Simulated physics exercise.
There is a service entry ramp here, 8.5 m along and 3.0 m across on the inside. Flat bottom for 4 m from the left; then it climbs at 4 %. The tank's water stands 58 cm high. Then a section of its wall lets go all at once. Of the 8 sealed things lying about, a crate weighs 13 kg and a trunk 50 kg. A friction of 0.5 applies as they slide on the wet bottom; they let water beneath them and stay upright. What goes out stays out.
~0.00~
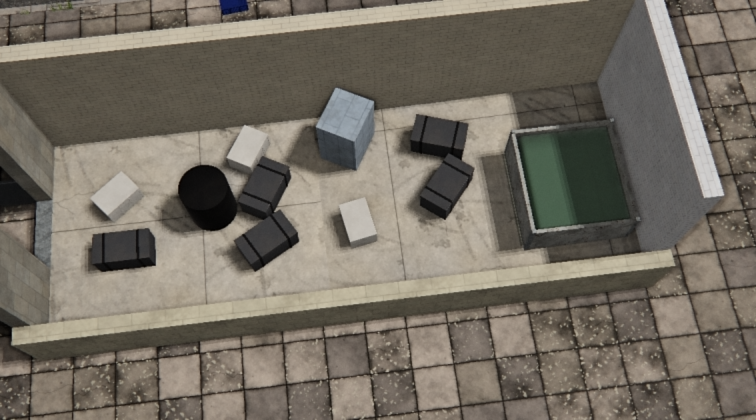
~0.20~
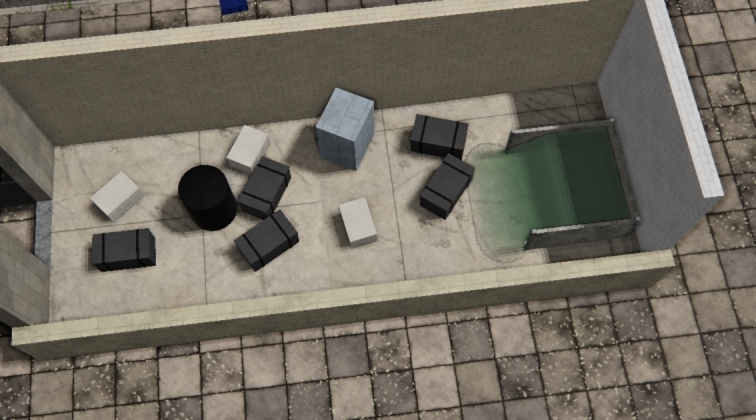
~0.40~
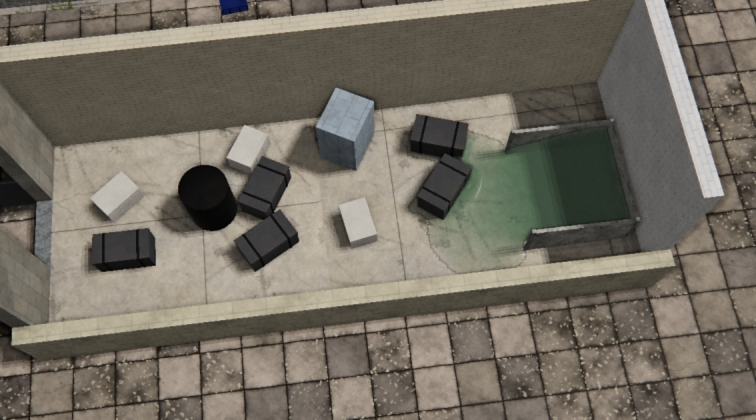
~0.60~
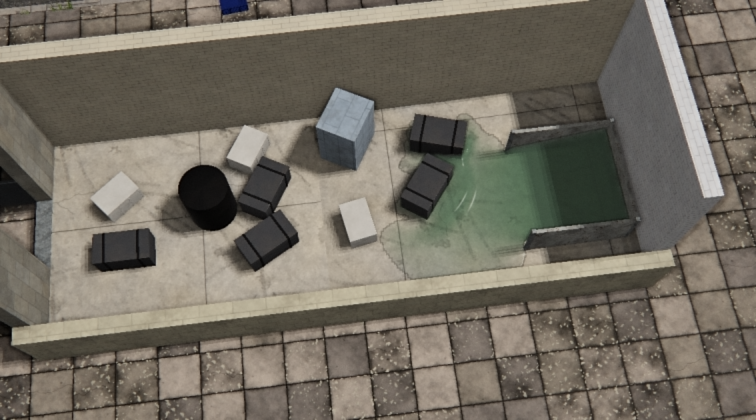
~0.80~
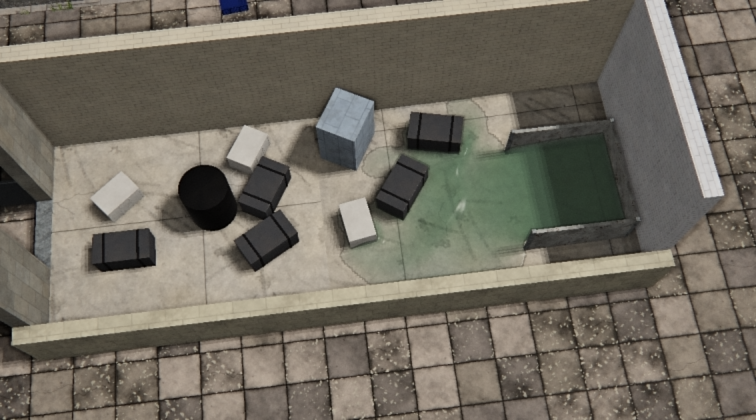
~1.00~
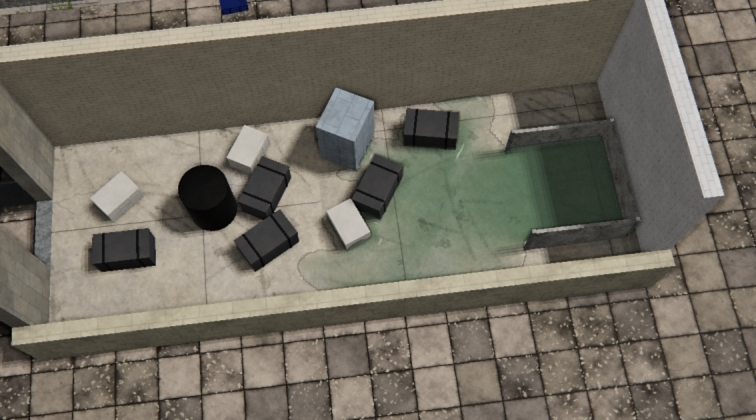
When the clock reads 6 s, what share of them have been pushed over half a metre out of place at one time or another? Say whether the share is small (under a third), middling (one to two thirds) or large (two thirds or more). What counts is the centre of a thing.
Middling, one to two thirds.
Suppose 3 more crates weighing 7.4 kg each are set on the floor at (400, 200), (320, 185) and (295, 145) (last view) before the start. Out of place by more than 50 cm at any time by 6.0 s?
Well, the first one's too far, the next one's too far and the last one's too far.
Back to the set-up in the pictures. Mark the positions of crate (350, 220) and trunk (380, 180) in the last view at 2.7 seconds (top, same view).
Near (259, 235) and (301, 171).
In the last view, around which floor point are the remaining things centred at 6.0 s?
Close to (243, 199).
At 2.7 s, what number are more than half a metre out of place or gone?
By my tally, 3.
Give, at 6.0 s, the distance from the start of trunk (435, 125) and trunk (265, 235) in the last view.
So you get 40 cm for the one named first, 120 cm for the other.
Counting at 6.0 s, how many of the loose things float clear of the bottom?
The count is 2.
After 1.4 s 2 of 8 are over 50 cm from their spots; 0 afloat.
After 2.7 s 3 of 8 are over 50 cm from their spots; 1 afloat.
After 4.2 s 3 of 8 are over 50 cm from their spots; 1 afloat.
After 6.0 s 3 of 8 are over 50 cm from their spots, and 3 have been at some point; 2 afloat.
